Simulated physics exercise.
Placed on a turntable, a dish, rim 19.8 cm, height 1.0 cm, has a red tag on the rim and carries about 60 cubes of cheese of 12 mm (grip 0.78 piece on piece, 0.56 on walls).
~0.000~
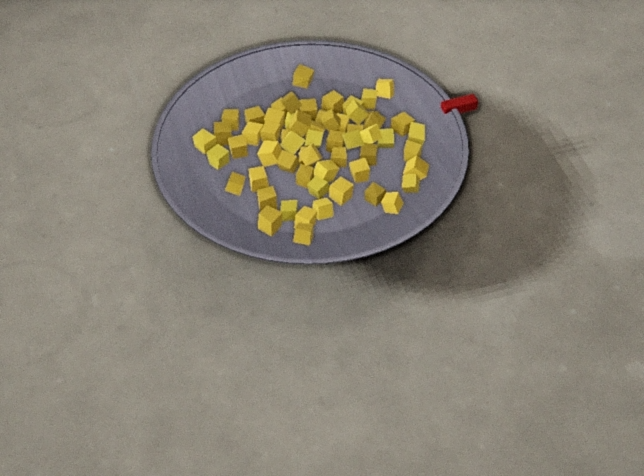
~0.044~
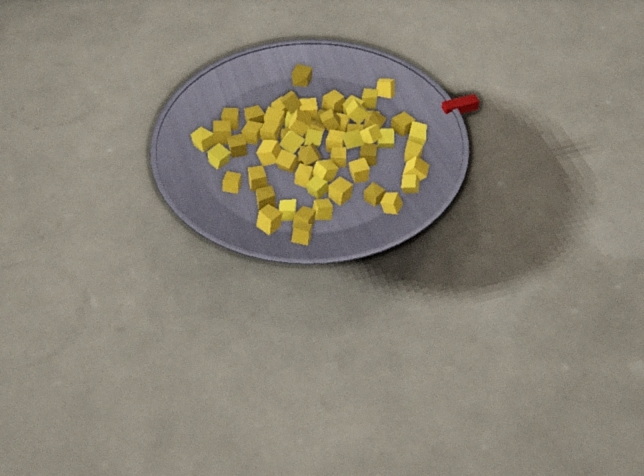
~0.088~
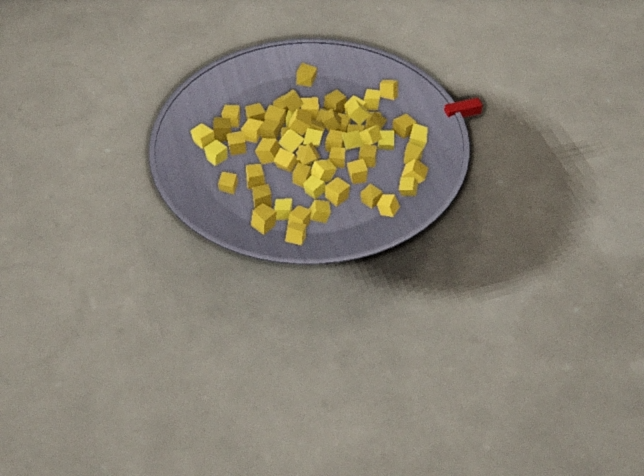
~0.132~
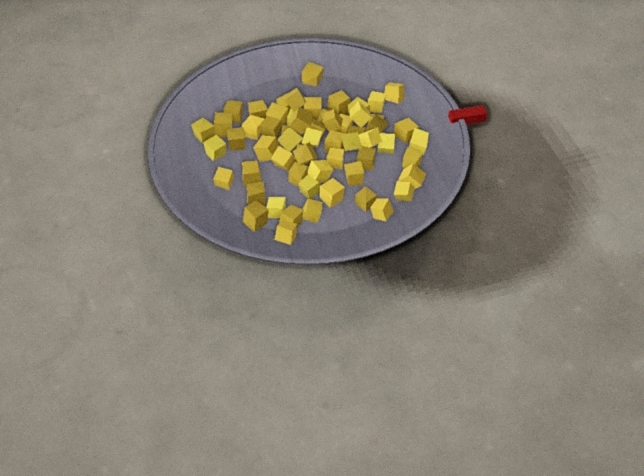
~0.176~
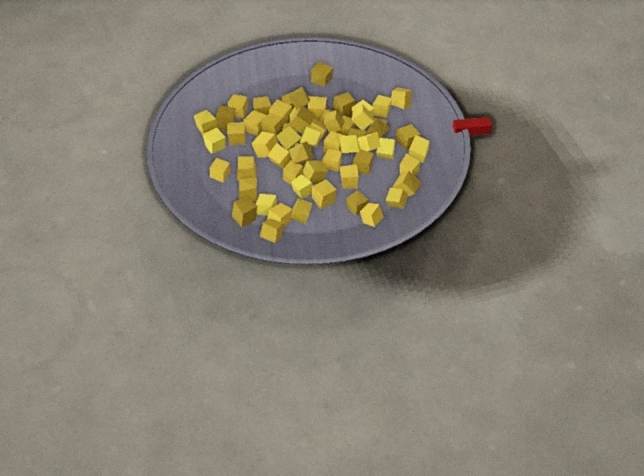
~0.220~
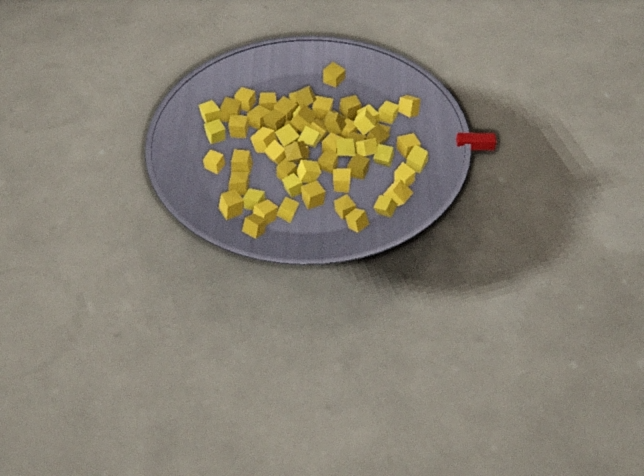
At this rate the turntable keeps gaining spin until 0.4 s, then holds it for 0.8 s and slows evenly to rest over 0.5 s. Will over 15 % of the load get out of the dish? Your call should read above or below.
My call is below.
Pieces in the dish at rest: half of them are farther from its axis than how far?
Result: Roughly 4.0 centimetres.
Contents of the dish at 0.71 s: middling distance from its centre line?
About 4.0 centimetres.
Then, at 0.71 s, dish 100 %; middle of the pieces not yet landed near (300, 133).
After 1.12 s, dish 100 %; middle of the pieces not yet landed near (320, 141).
After 1.49 s, dish 100 %; middle of the pieces not yet landed near (302, 146).
Then, at 1.85 s, dish 100 %; middle of the pieces not yet landed near (299, 144).
By 2.1 s all is still; dish 100 %.
